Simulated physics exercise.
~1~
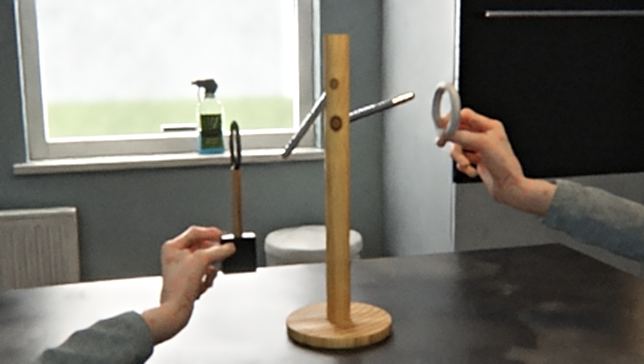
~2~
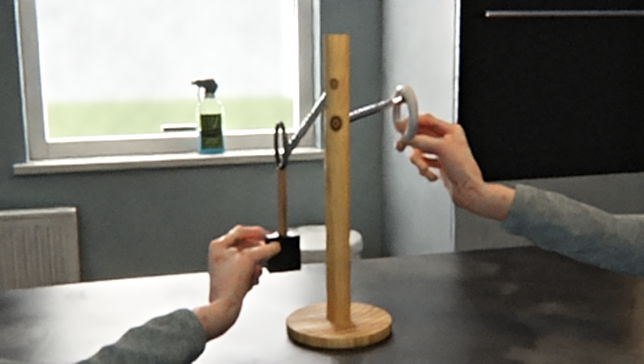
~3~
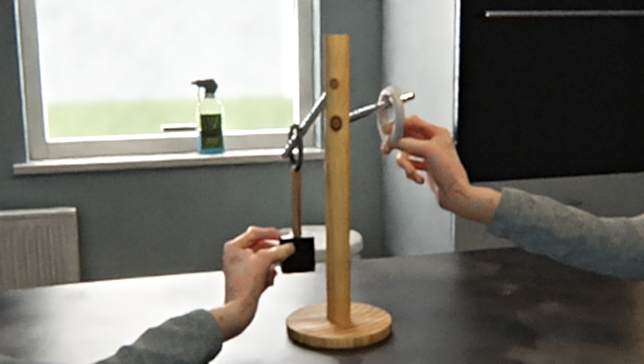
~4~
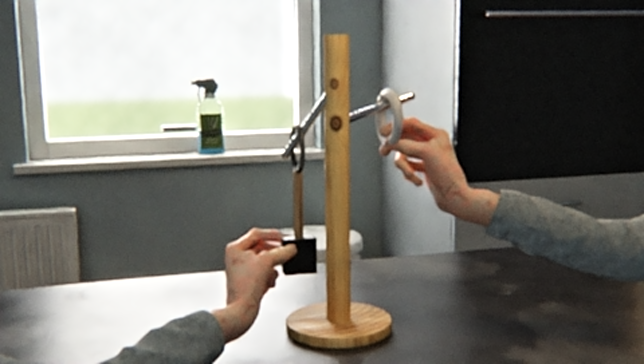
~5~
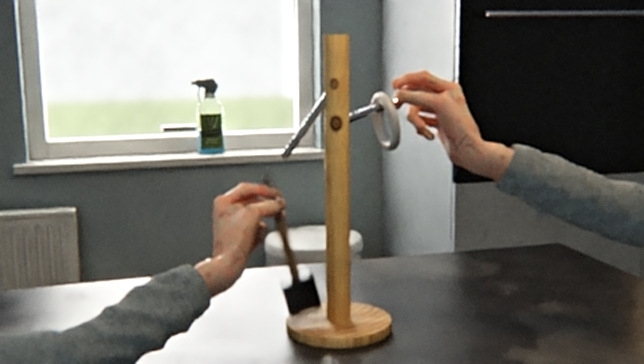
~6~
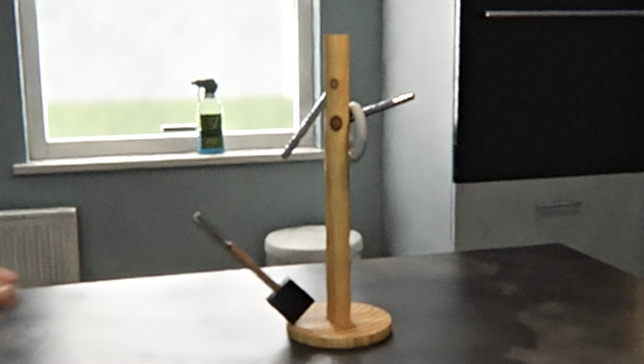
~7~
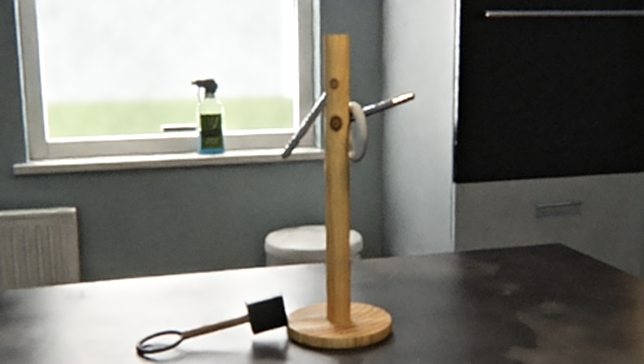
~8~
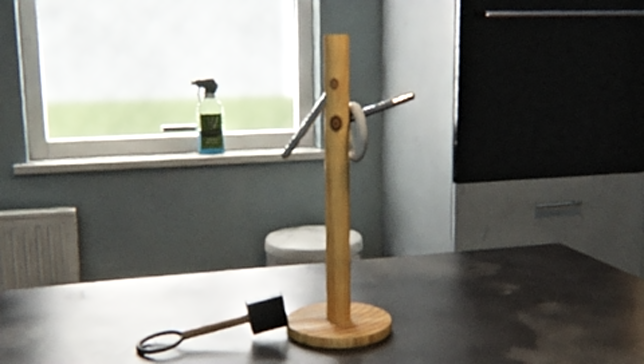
On a dark tabletop near a window, two hands bring a black brush and a white ring of tape to the slanted pegs of a wooden stand, then let go and withdraw; the brush drops and tips over onto the table, while the tape stays hanging on the right peg.
